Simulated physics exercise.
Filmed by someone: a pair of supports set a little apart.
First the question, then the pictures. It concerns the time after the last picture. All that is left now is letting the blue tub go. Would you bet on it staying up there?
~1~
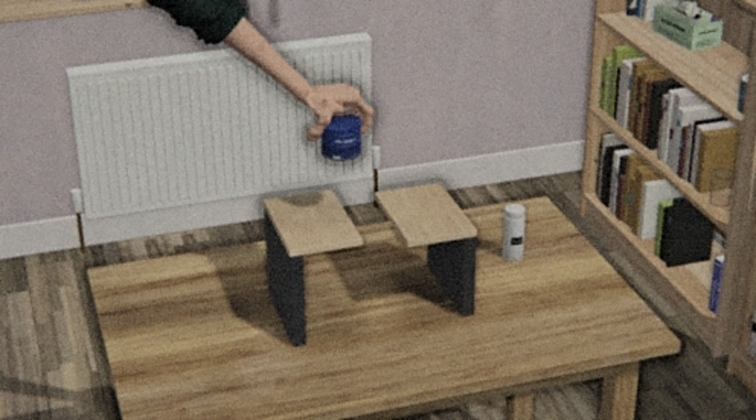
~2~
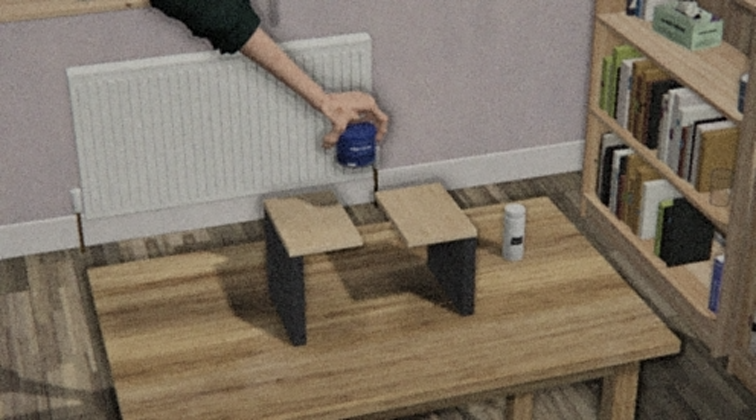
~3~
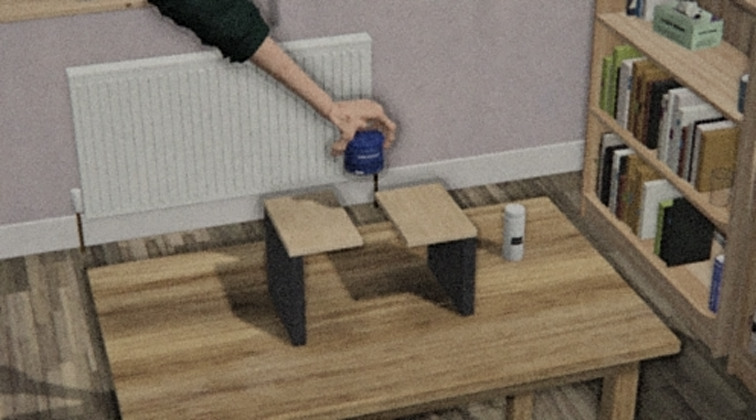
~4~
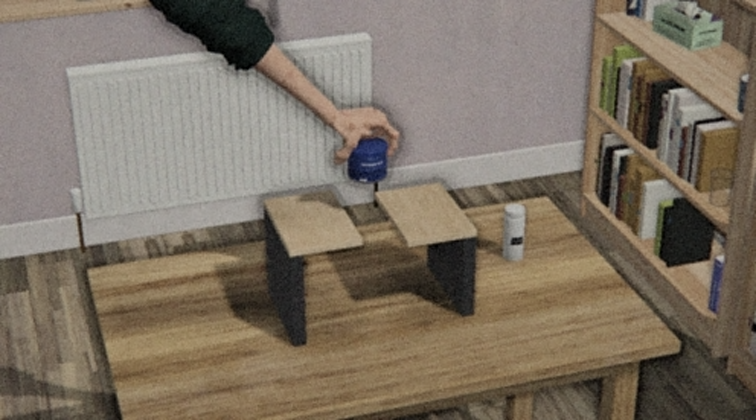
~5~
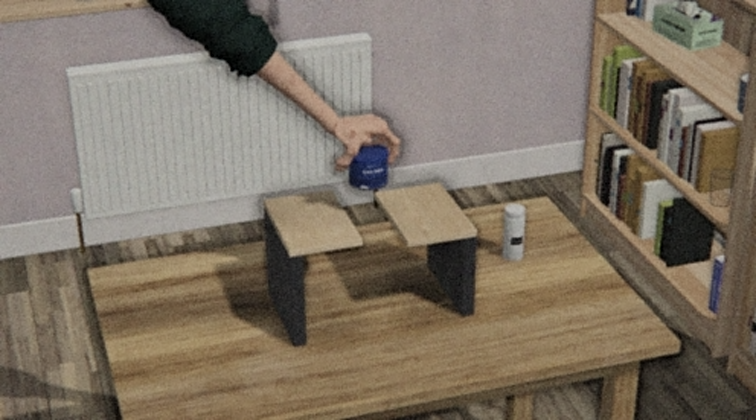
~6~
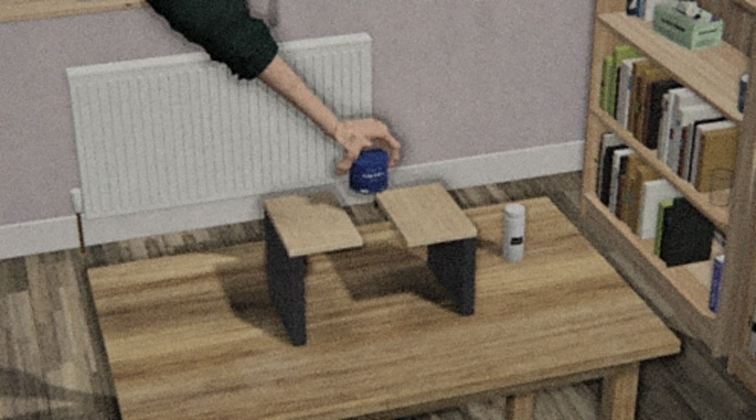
It gets down.
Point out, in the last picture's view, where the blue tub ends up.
End point in the final view: About (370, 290).
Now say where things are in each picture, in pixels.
The first picture shows on its way; blue tub (341, 137); white shaker (514, 232).
The second picture shows on its way; blue tub (356, 144); white shaker (514, 232).
The third picture shows on its way; blue tub (364, 152); white shaker (514, 232).
The fourth picture shows on its way; blue tub (367, 160); white shaker (514, 232).
The fifth picture shows on its way; blue tub (368, 167); white shaker (514, 232).
The sixth picture shows held still over the gap; blue tub (368, 171); white shaker (514, 232).
Then, 0.20 s on from there, blue tub shifted a little near (368, 191).
Then, 0.30 s on from there, blue tub shifted well along near (369, 250).
Then, 0.40 s on from there, blue tub shifted well along near (370, 284).
In the end, moved from the start, blue tub; white shaker unmoved. At the end, from the last picture's camera, blue tub near (370, 290). The tub goes down the gap.
